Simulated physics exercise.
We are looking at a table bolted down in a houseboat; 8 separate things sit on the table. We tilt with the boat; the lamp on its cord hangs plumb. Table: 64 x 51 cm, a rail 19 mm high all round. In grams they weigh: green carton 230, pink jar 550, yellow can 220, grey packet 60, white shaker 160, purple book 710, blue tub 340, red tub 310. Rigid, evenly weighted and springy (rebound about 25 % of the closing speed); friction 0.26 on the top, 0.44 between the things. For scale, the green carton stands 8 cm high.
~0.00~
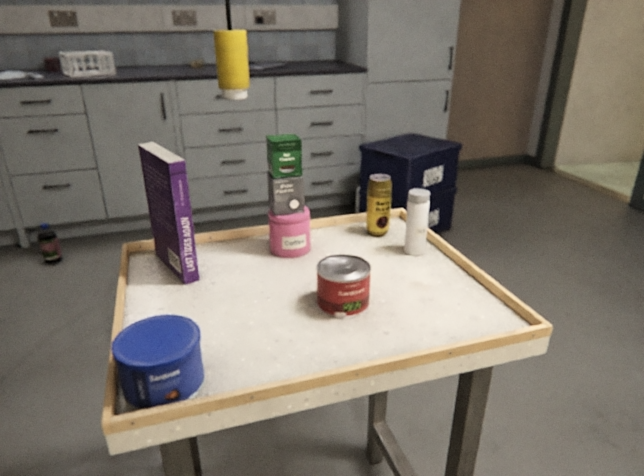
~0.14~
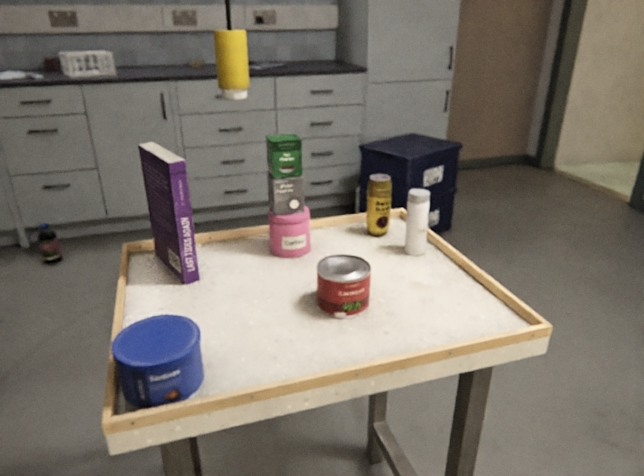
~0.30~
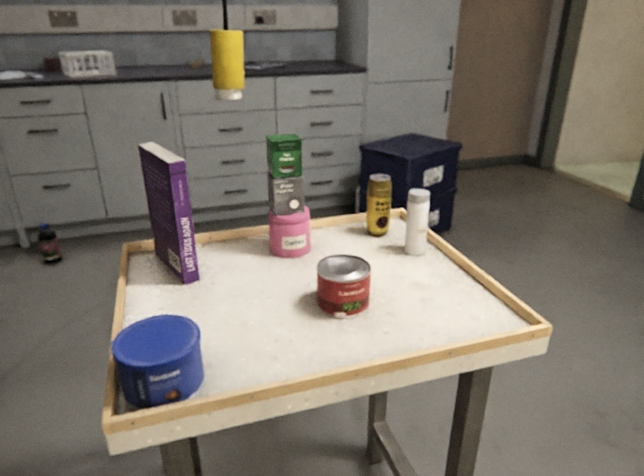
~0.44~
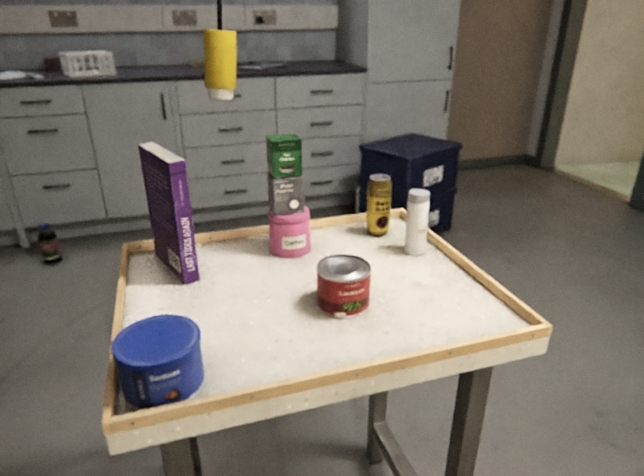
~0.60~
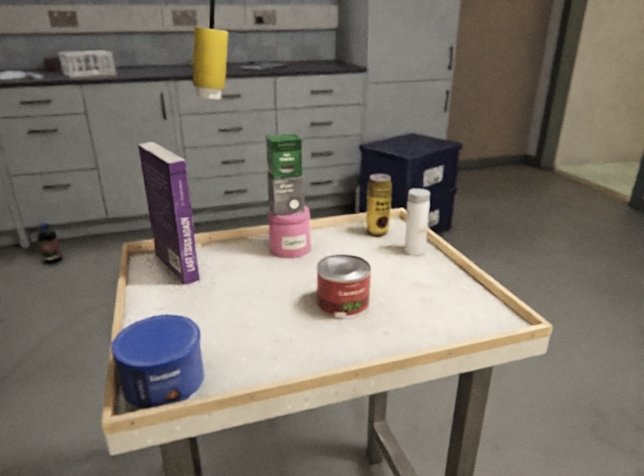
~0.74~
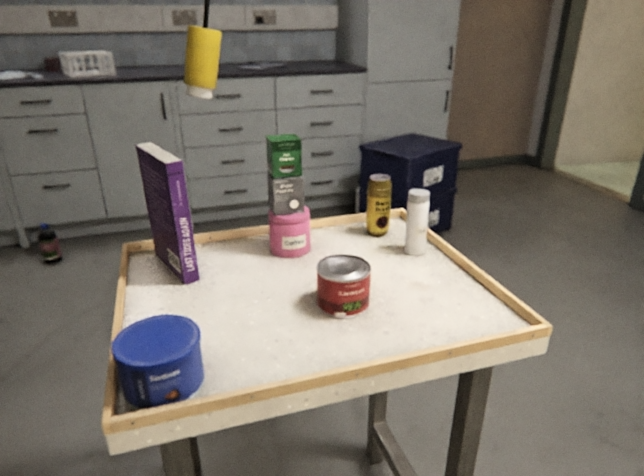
A yellow lamp hangs on a dark cord above a railed, pale-topped table, seen from slightly above in a room with grey cabinets. A purple book stands at left behind a blue tub, with stacked green, grey and pink containers at centre back, a red tub in front, and yellow and white containers at right. The lamp swings gradually left and tilts, the book leans slightly left, and the view stays still.
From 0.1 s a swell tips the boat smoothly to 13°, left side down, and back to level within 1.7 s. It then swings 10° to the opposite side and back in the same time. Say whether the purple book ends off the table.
The purple book ends on the floor.
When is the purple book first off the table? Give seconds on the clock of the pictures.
Near 1.1 s.
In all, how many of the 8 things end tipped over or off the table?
1 of them.
By 1.14 s, boat heeled 11°, left side down; purple book now off the table.
By 1.44 s, boat heeled 5°, left side down.
By 1.64 s, boat heeled 1°, left side down.
By 2.14 s, boat heeled 3°, right side down.
When it is over (4.0 s), off the table, purple book; the other 7 within 5 cm of the start.
